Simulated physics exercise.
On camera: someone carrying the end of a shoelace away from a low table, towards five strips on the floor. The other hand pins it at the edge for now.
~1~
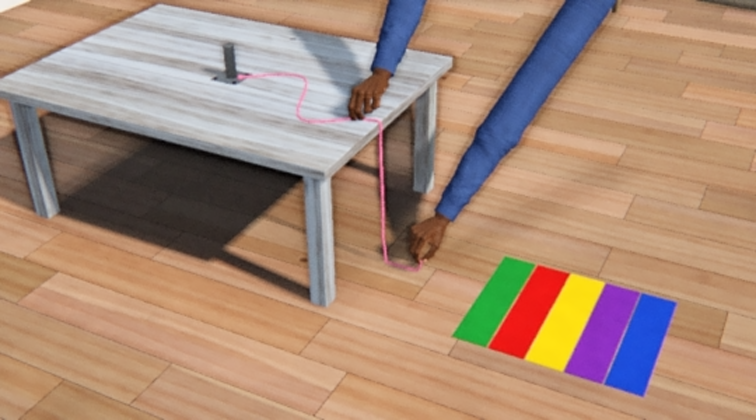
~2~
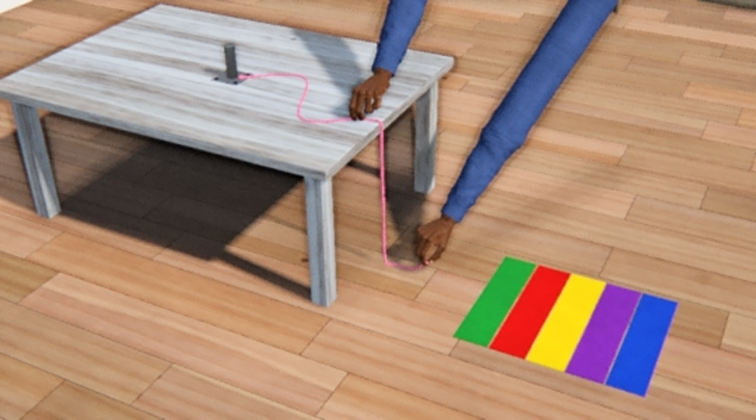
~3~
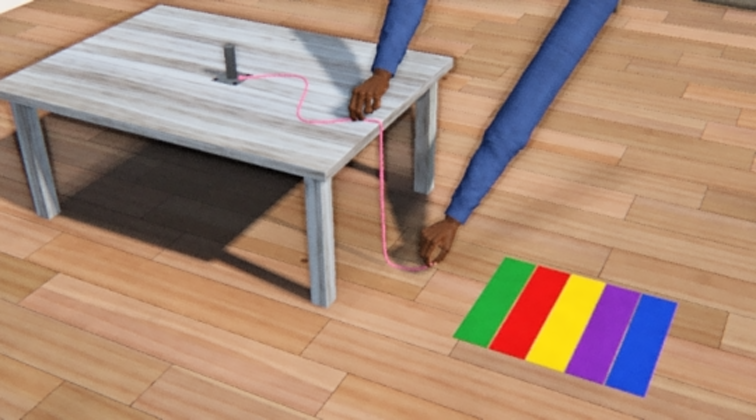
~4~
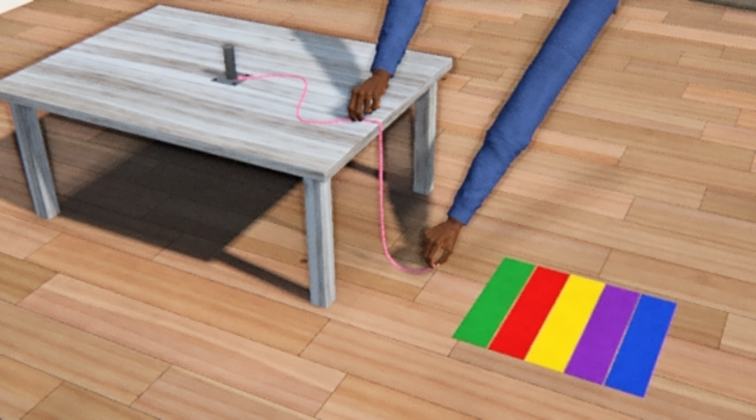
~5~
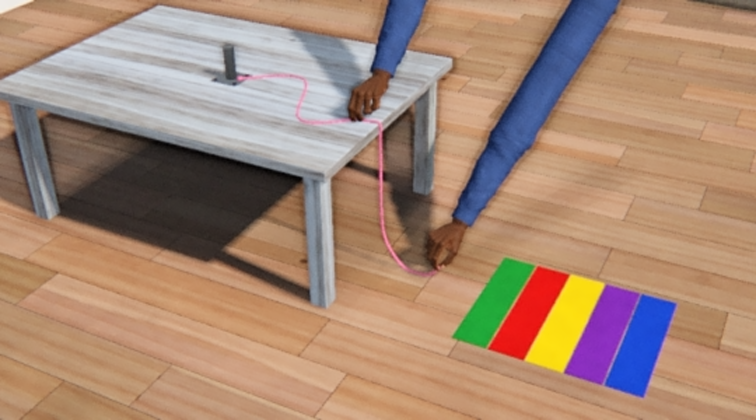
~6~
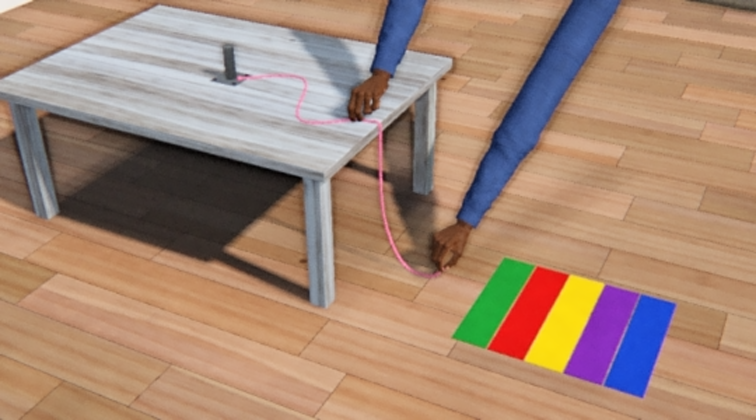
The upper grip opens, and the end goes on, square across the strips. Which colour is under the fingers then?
The end stops over the purple strip.
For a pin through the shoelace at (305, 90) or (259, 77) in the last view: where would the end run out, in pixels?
Try by try, around (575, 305) and (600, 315).
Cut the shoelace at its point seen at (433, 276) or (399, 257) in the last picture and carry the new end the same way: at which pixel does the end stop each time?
In that order: (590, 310) and (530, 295).
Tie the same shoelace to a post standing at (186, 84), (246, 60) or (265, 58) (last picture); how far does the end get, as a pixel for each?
About (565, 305), (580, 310) and (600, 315).
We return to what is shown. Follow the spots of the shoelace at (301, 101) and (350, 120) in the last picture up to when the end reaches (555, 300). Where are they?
They go to (335, 107) and to (396, 159).
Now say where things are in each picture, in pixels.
The first frame shows end (421, 261); green (479, 326); red (515, 337); yellow (552, 348); purple (591, 360); blue (631, 372).
The second frame shows end (427, 263); shoelace through (273, 75) (305, 92) (305, 121) (378, 123) (383, 188) (384, 249).
The third frame shows end (431, 265).
The fourth frame shows end (434, 266); shoelace through (272, 76) (304, 93) (305, 121) (377, 124) (381, 189) (386, 250).
The fifth frame shows end (439, 267).
The sixth frame shows end (444, 269); shoelace through (272, 76) (304, 93) (304, 122) (377, 124) (381, 189) (395, 251).
A little later, end near (555, 300); over yellow.
Next, end near (589, 310); over yellow.
When it is tight, end near (608, 315); over purple. It gets as far as the purple strip.
